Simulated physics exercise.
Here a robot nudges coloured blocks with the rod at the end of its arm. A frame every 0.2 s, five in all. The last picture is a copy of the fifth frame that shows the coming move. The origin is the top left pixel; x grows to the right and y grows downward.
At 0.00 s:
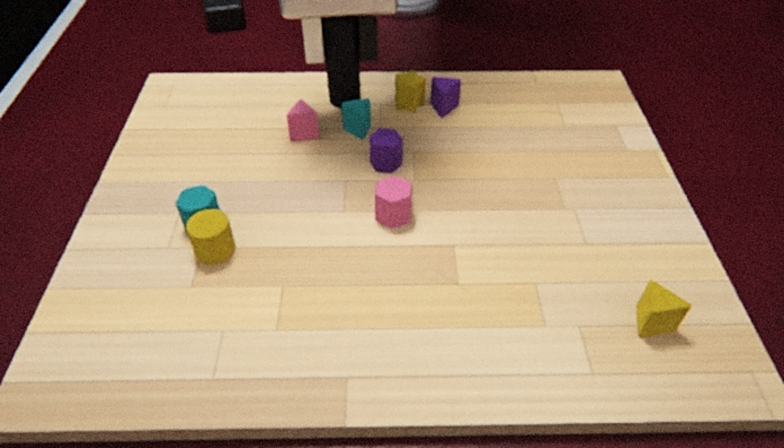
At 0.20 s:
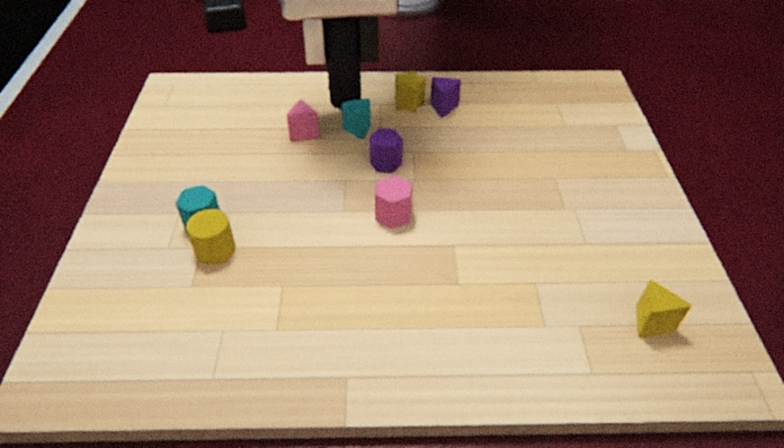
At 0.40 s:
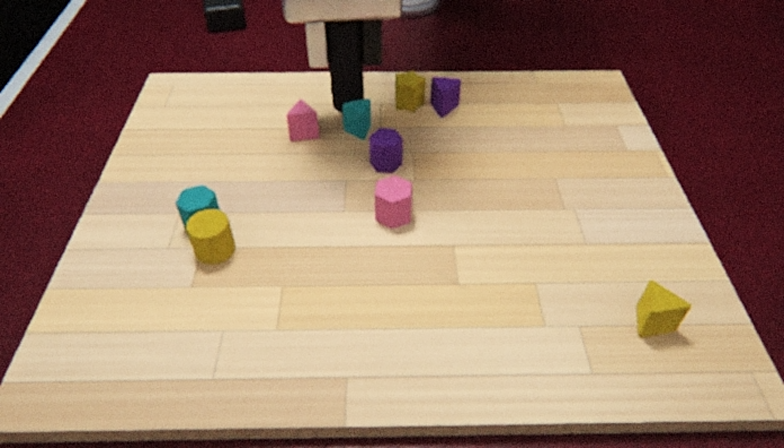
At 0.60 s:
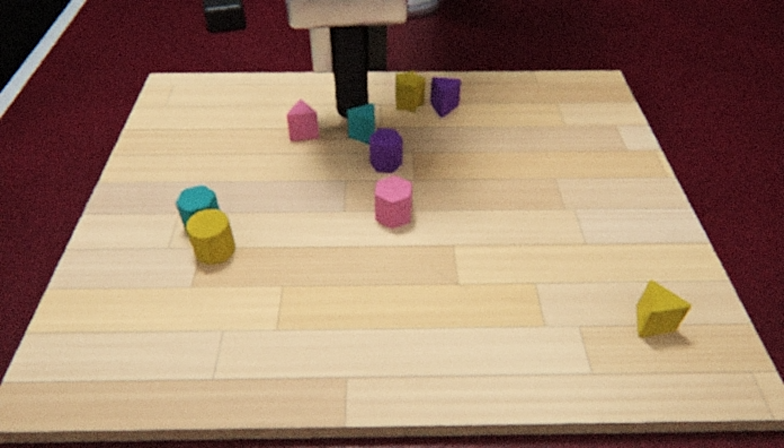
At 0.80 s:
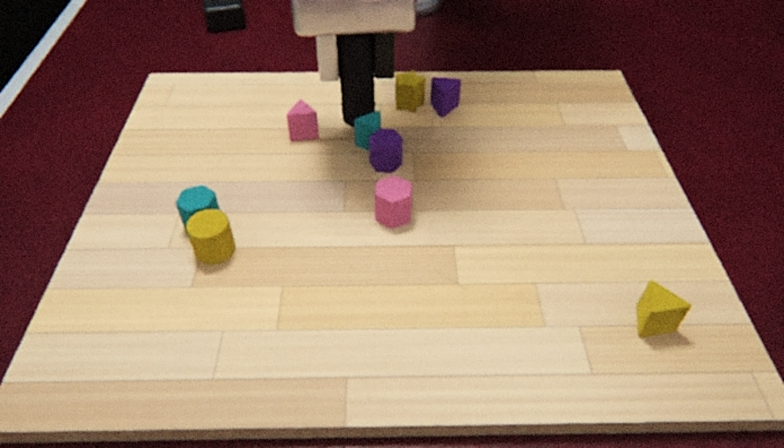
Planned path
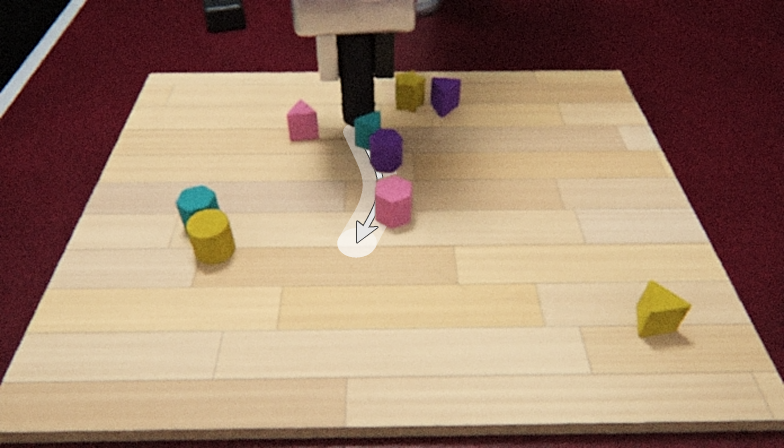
At first, a robot arm holds its dark rod near the back of a wooden board, behind a turquoise three-sided block, with other coloured blocks scattered around. The rod creeps forward and slightly right, nudging the turquoise block a short way toward the purple hexagon, while the other blocks stay still.
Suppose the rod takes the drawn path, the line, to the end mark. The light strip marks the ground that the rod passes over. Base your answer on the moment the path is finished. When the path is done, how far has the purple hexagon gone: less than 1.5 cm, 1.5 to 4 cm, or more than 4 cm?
It moves more than 4 cm.
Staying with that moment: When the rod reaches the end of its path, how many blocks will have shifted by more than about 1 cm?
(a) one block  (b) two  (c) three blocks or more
c: Three blocks or more.
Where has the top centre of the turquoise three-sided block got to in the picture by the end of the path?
Its top centre lands on (407, 144).
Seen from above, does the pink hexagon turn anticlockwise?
The answer is yes.
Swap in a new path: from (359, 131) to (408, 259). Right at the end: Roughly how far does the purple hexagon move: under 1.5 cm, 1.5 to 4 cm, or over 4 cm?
Covers over 4 cm.
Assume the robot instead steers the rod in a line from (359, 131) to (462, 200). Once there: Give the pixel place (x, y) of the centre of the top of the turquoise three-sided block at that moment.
Most likely (479, 192).
Drawn move, from (359, 131) by way of (375, 163) and (378, 201) to (357, 242).
What follows on the original path. One third of the way, rod at (375, 151); turquoise three-sided block at (402, 140), turned 40° anticlockwise; purple hexagon at (406, 156), turned 40° clockwise.
Two thirds of the way, rod at (378, 188); turquoise three-sided block at (407, 144), turned 60° anticlockwise; purple hexagon at (415, 163), turned 25° clockwise; pink hexagon at (396, 197), turned 15° anticlockwise.
At the end, rod at (356, 229); pink three-sided block still; turquoise three-sided block at (407, 144), turned 60° anticlockwise; purple hexagon at (415, 163), turned 25° clockwise; pink hexagon at (400, 217), turned 75° anticlockwise.
